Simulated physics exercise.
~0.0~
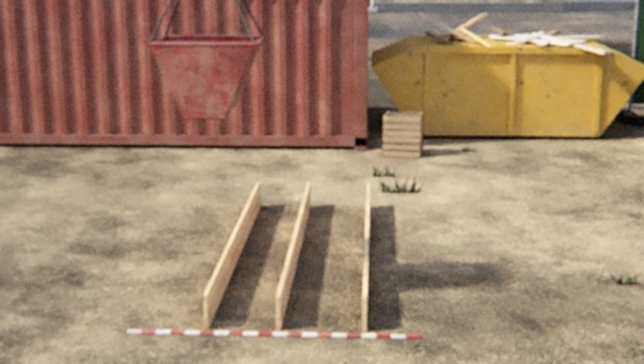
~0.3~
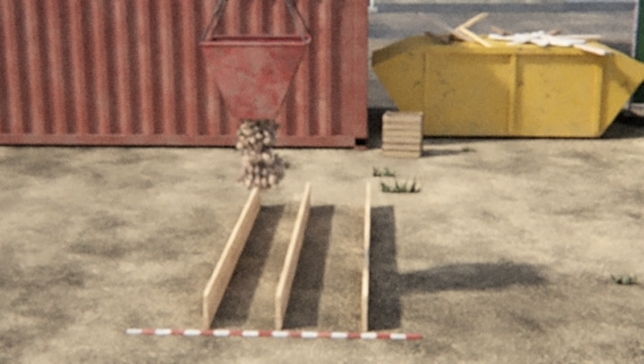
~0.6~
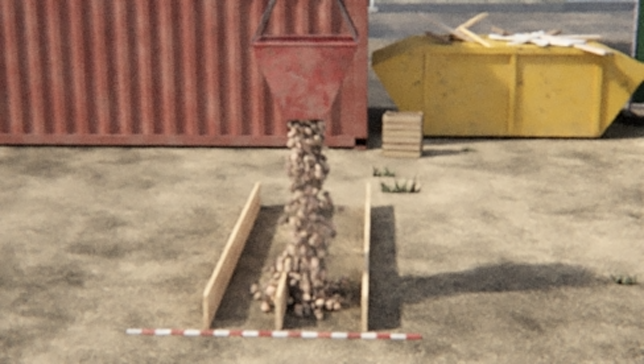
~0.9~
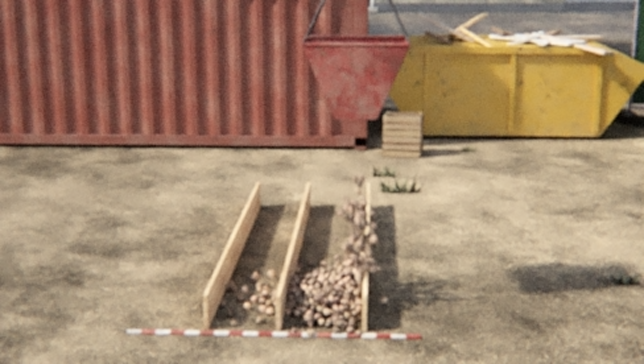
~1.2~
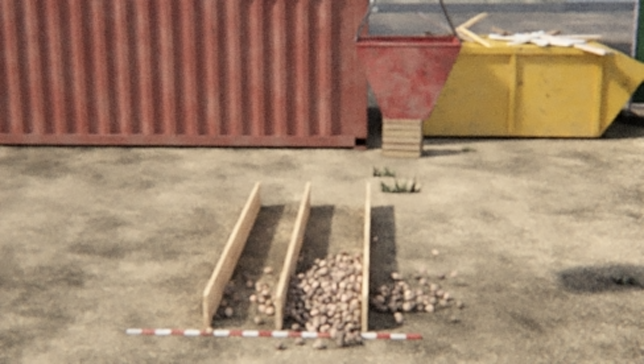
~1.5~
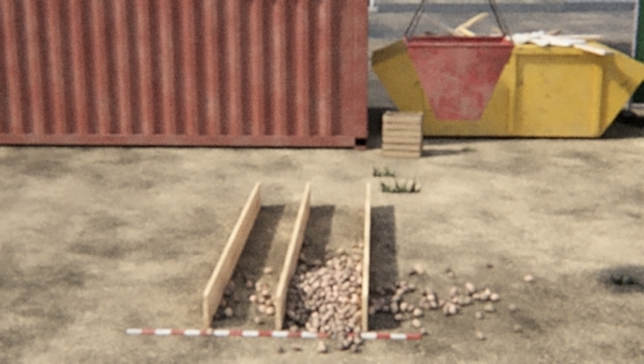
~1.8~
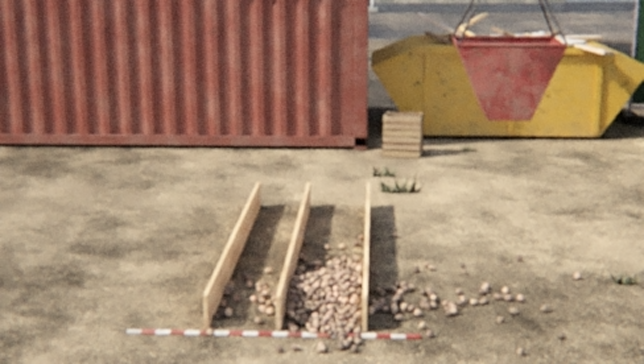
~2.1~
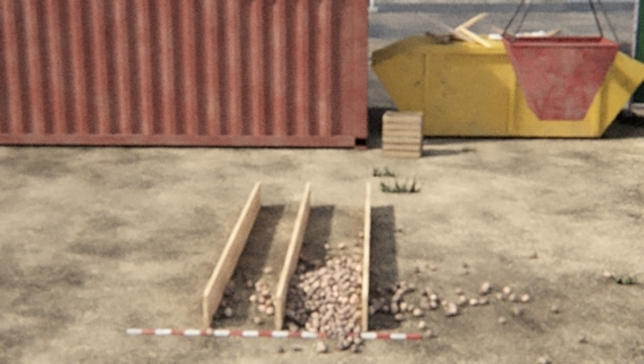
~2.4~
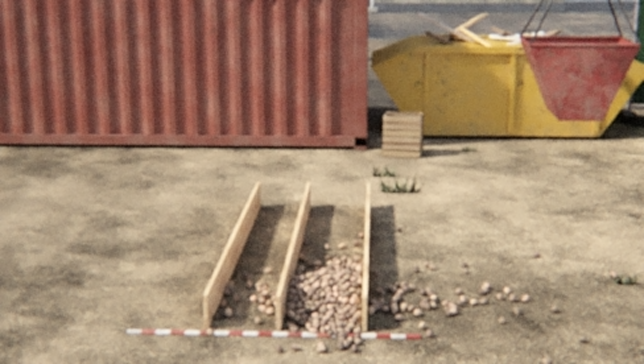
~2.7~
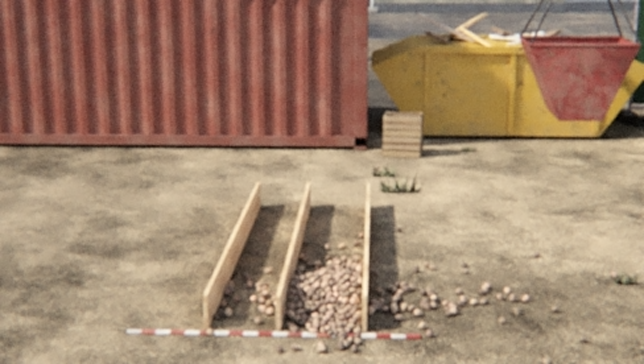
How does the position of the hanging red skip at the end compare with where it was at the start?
At the start the skip hangs in front of the red container on the left. By the end it is far to the right, in front of the right side of the yellow container.
